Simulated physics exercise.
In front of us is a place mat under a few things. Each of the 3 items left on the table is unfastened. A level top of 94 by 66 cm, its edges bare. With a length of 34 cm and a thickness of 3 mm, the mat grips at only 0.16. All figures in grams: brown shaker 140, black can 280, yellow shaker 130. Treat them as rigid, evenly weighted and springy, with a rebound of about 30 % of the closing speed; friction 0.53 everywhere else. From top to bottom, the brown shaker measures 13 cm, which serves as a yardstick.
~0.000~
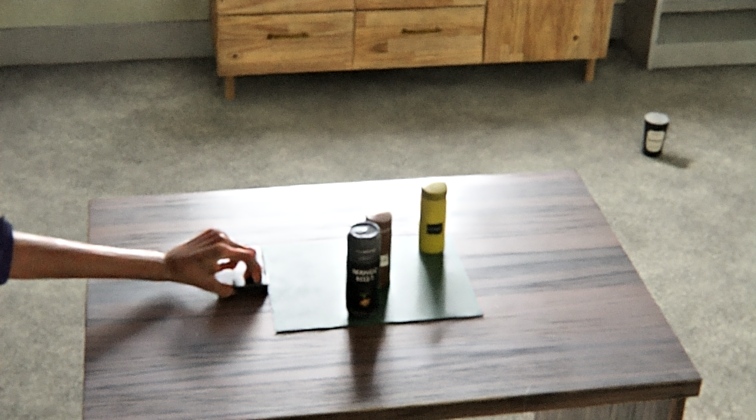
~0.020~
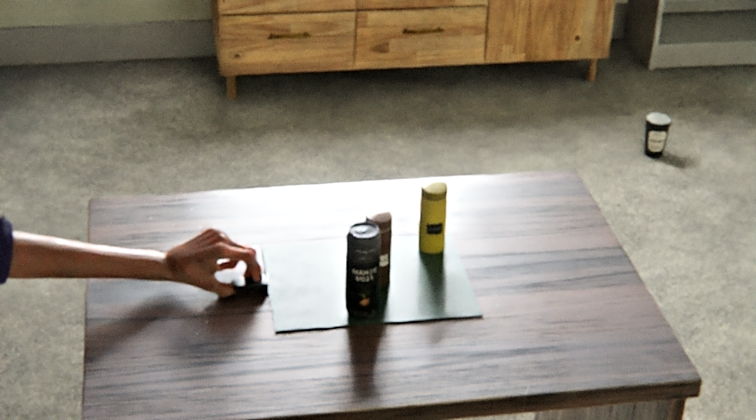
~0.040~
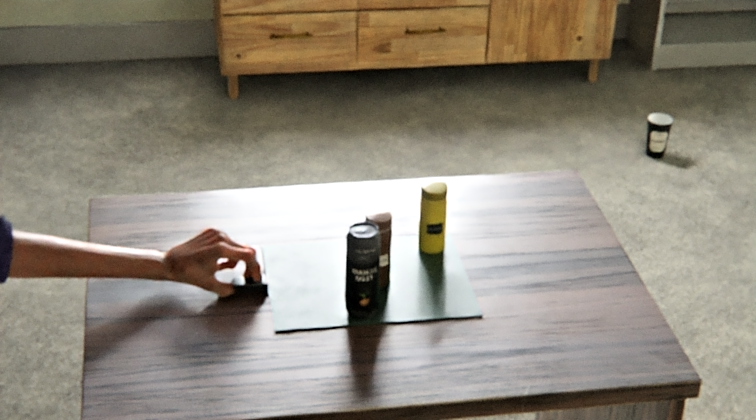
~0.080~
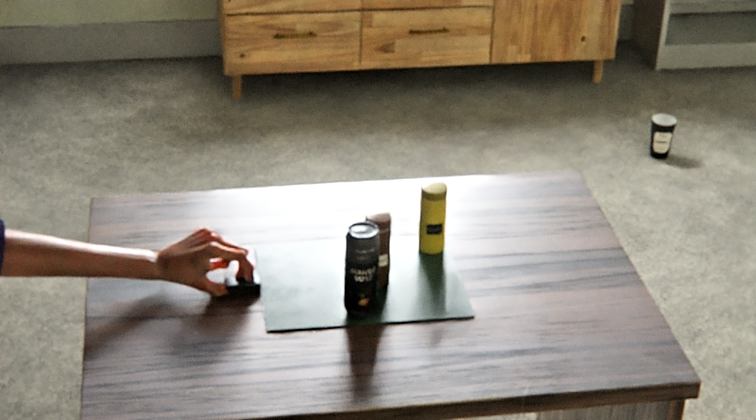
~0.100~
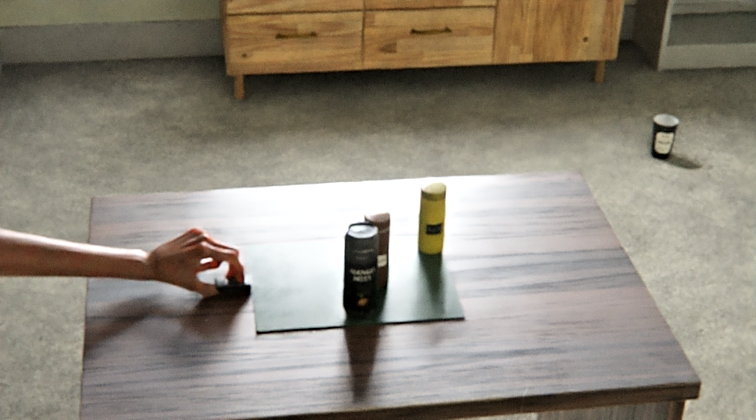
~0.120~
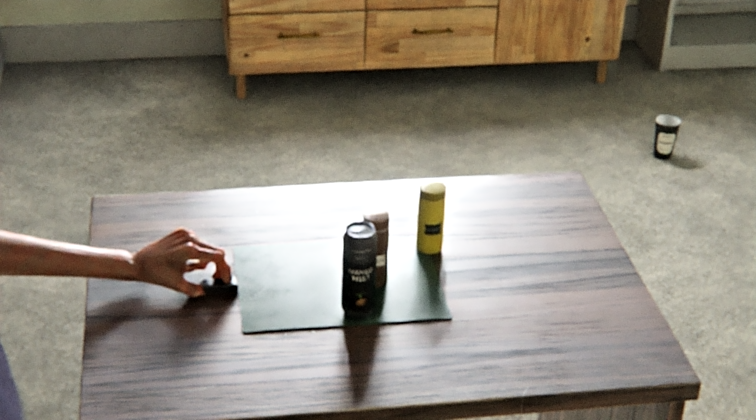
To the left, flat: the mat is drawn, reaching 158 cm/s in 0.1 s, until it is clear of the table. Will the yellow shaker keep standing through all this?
It is going to survive the pull.
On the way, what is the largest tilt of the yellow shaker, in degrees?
Max tilt: Approx. 4°.
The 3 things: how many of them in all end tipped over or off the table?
My answer is 0.
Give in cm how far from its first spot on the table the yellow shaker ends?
Displacement: Approx. 1 cm.
After 0.22 s, mat pulled 21 cm; yellow shaker 3° off upright near (424, 218); brown shaker moved 3 cm; black can moved 3 cm.
After 0.32 s, mat pulled 36 cm; brown shaker 8° off upright; black can 4° off upright.
After 0.52 s, mat pulled 68 cm; black can moved 5 cm; brown shaker moved 3 cm.
After 0.72 s, mat pulled 89 cm; black can moved 5 cm; brown shaker moved 4 cm.
In the end (1.6 s), all 3 under 6 cm from the start. At the end, from the last picture's camera, yellow shaker near (427, 219).
